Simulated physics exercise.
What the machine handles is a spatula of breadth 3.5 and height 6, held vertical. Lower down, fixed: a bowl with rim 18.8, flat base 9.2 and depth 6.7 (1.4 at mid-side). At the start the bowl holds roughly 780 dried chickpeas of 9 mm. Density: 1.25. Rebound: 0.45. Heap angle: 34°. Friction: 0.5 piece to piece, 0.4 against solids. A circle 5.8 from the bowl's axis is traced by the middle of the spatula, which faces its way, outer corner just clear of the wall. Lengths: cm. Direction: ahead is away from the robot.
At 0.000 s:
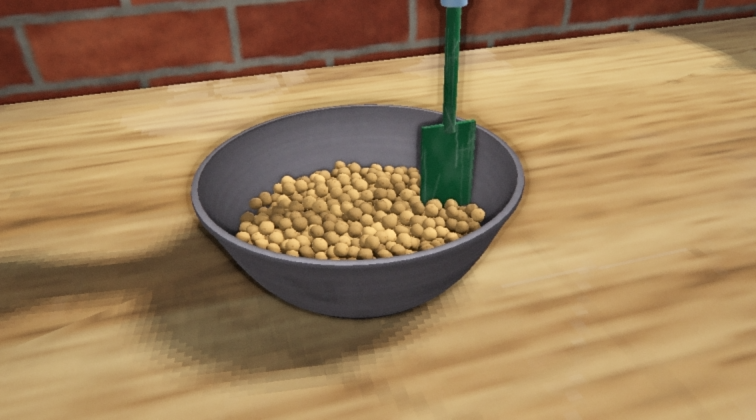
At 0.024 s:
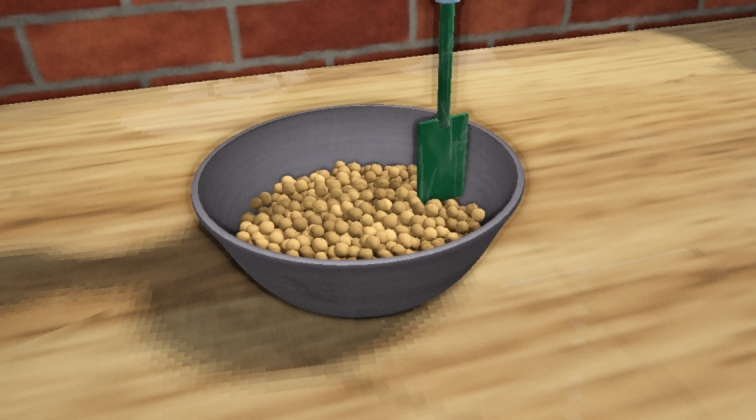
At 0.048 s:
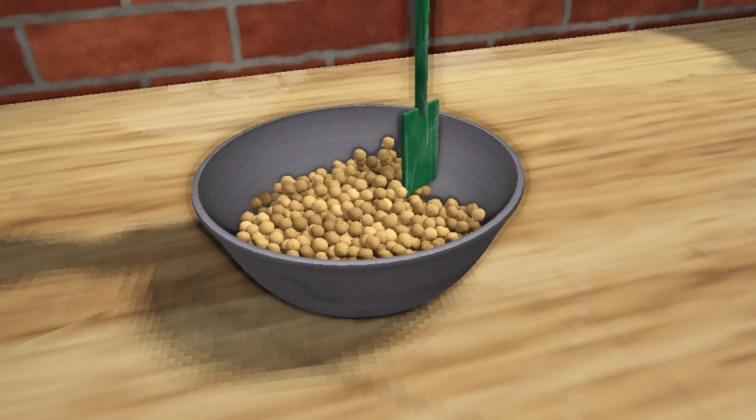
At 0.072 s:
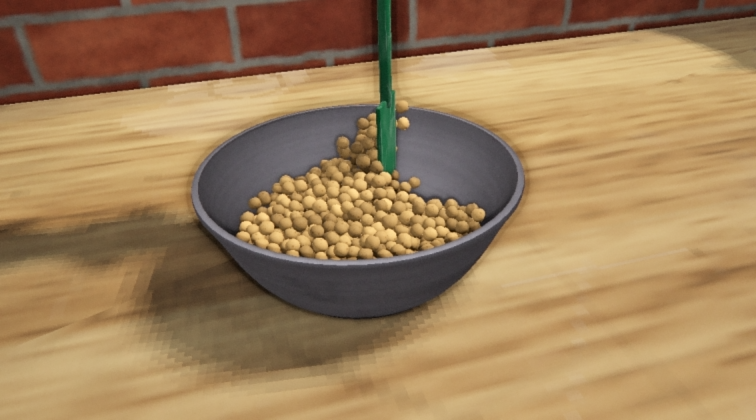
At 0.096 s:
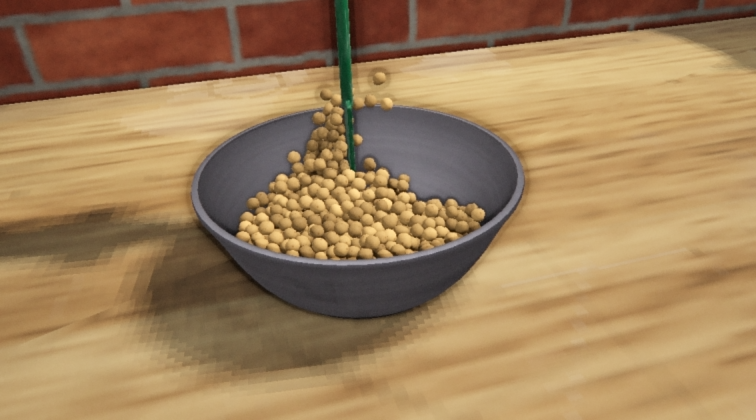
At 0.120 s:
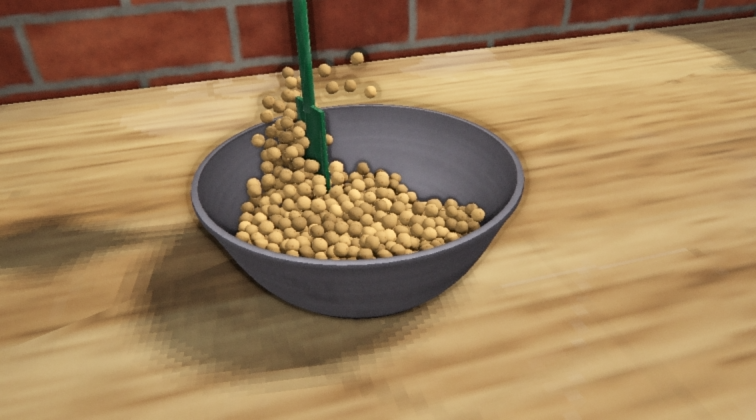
Green spatula sweeping leftward along the far side of a grey bowl, pushing chickpeas into a heap and flinging a few up.
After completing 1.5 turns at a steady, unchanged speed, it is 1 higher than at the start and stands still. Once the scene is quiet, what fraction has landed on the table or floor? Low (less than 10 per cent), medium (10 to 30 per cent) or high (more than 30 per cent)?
The share is medium, between 10 and 30 per cent.
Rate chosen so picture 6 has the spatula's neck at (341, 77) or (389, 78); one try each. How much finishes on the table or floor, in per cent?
Near 15 in a hundred for the first and near 5 in a hundred for the second.
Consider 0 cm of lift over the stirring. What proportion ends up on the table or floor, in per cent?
Around 30 %.
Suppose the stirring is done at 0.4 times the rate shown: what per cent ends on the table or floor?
Roughly 0 per cent.
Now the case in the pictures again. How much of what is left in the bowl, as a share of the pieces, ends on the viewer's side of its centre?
Close to 45 in a hundred.
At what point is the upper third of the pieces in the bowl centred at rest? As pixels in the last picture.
Close to (350, 216).
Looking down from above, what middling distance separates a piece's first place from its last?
Roughly 2 cm.
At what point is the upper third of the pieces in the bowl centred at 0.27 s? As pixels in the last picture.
About (398, 239).
After 0.27 s, 272° round, highest piece 14 above the table; 705 in the bowl, 9 on the table or floor, 66 in flight or on the tool.
After 0.42 s, 76° round, highest piece 10 above the table; 639 in the bowl, 81 on the table or floor, 60 in flight or on the tool.
After 0.70 s, 180° round, highest piece 4 above the table; 623 in the bowl, 157 on the table or floor.
After 1.40 s, 180° round, highest piece 4 above the table; 623 in the bowl, 157 on the table or floor.
At rest, 623 in the bowl, 157 on the table or floor. That is 20 % on the table or floor.
